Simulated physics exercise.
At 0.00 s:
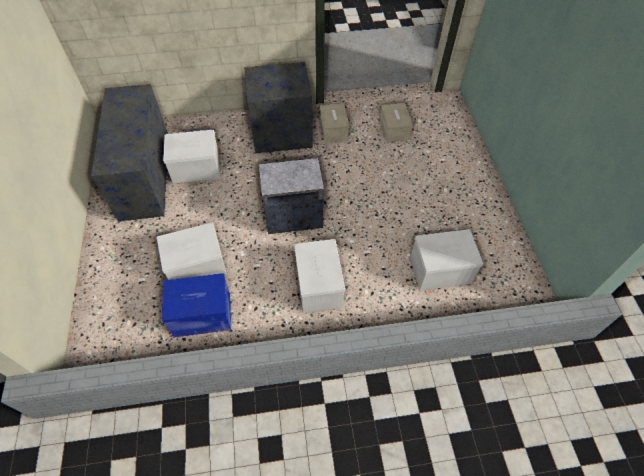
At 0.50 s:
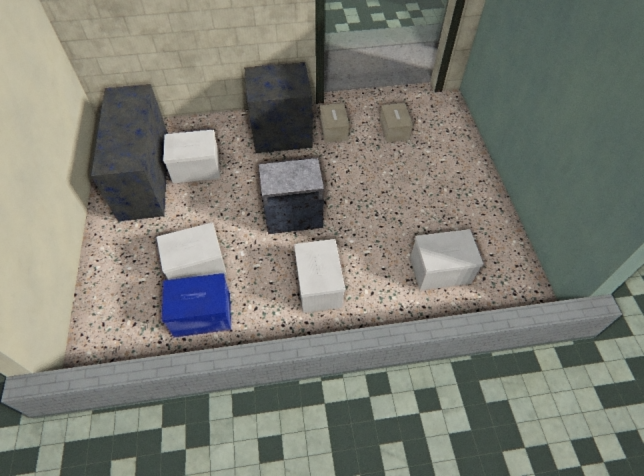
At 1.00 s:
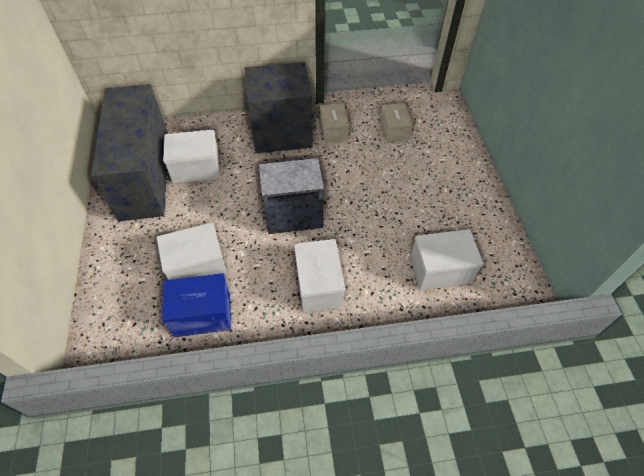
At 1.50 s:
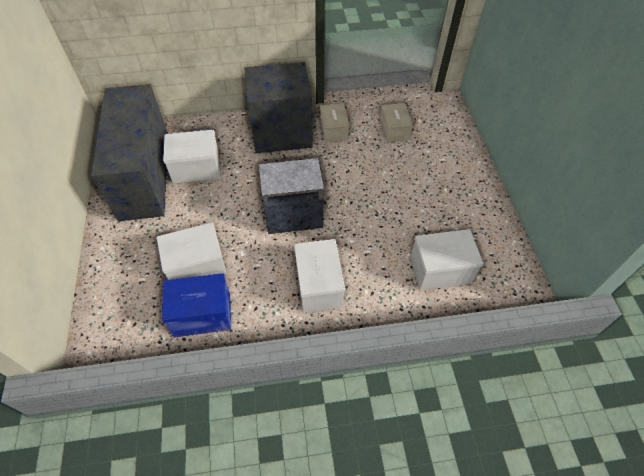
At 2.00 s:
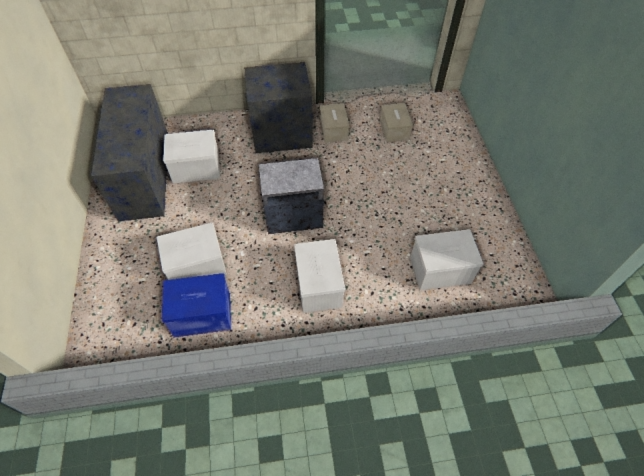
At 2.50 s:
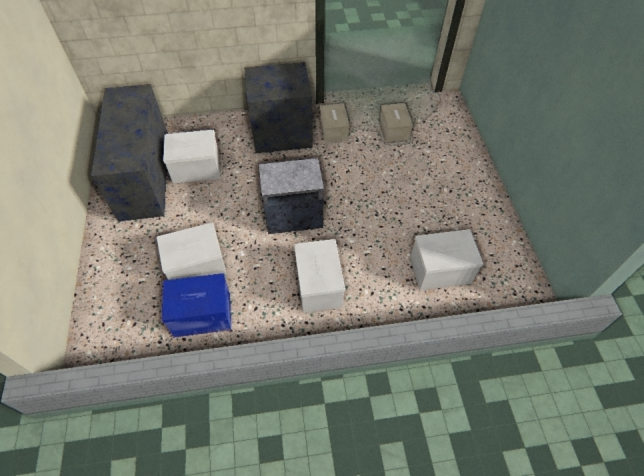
A small store with a speckled floor, pale and green walls and an open doorway at the back is seen from above by a still camera. Dark blocks stand at the left, back and centre, with white boxes among them, a blue chest at front left and two small tan boxes near the doorway. Greenish water covers the checkered tiles outside, then creeps up and just inside the doorway, while every box stays put.
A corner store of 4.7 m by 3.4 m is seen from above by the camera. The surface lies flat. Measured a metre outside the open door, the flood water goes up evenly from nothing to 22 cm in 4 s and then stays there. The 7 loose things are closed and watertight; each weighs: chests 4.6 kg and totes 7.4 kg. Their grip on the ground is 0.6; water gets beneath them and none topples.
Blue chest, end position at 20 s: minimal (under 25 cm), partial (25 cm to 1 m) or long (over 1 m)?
Long.
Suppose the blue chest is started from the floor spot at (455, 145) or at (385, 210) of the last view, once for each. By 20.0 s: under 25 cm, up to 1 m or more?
Respectively, it ends up distant and ends up distant.
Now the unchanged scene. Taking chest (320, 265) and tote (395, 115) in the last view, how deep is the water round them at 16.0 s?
Some 13 cm at the first, some 21 cm at the second.
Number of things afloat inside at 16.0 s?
Total: 7.
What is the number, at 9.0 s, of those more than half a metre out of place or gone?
By then the count is 5.
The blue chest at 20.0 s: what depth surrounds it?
I'd say around 14 cm.
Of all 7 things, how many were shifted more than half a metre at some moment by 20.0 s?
That comes to 6.
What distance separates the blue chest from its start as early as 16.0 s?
Shift by then: About 120 cm.
After 4.0 s the blue chest is near (194, 296), 0.0 m from its start, aground; 0 afloat.
After 9.0 s the blue chest is near (86, 249), 1.1 m from its start, afloat; 6 afloat.
After 16.0 s the blue chest is near (186, 186), 1.2 m from its start, afloat; 7 afloat.
After 20.0 s the blue chest is near (341, 152), 2.1 m from its start, afloat; 7 afloat.
